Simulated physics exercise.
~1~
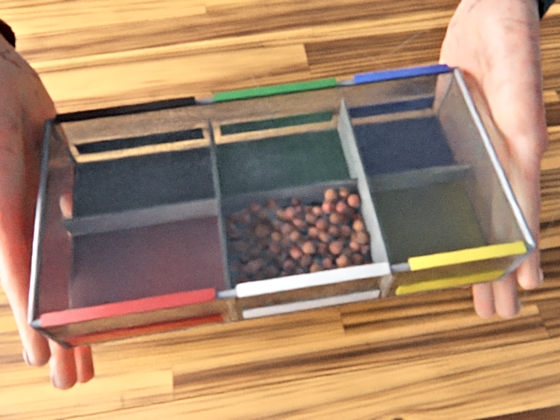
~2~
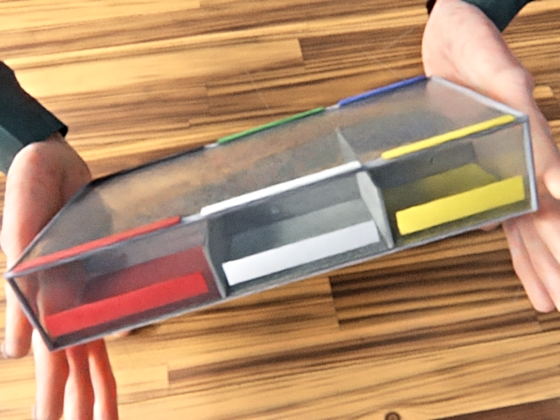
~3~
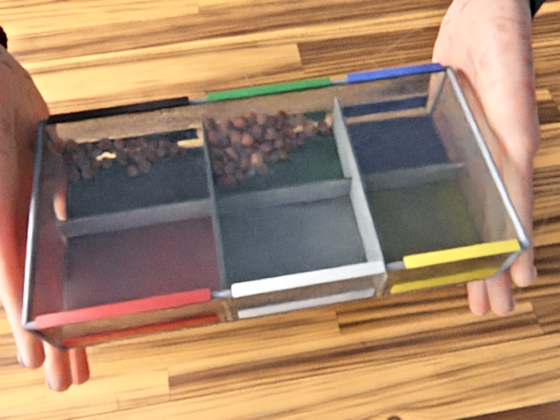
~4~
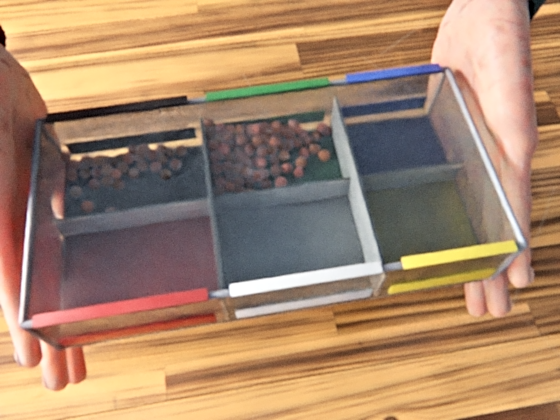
Two hands hold a clear-lidded box by its ends above a striped wooden surface, seen from above at a slant. The box has six compartments, marked black, green and blue along the back and red, white and yellow along the front. Brown pellets lie together in the white compartment at front centre. The hands tip the box steeply backward, raising its front side towards the viewer, then bring it back down. The pellets now lie in the black and green compartments, where they settle slightly, with more in green, and the other four are empty.
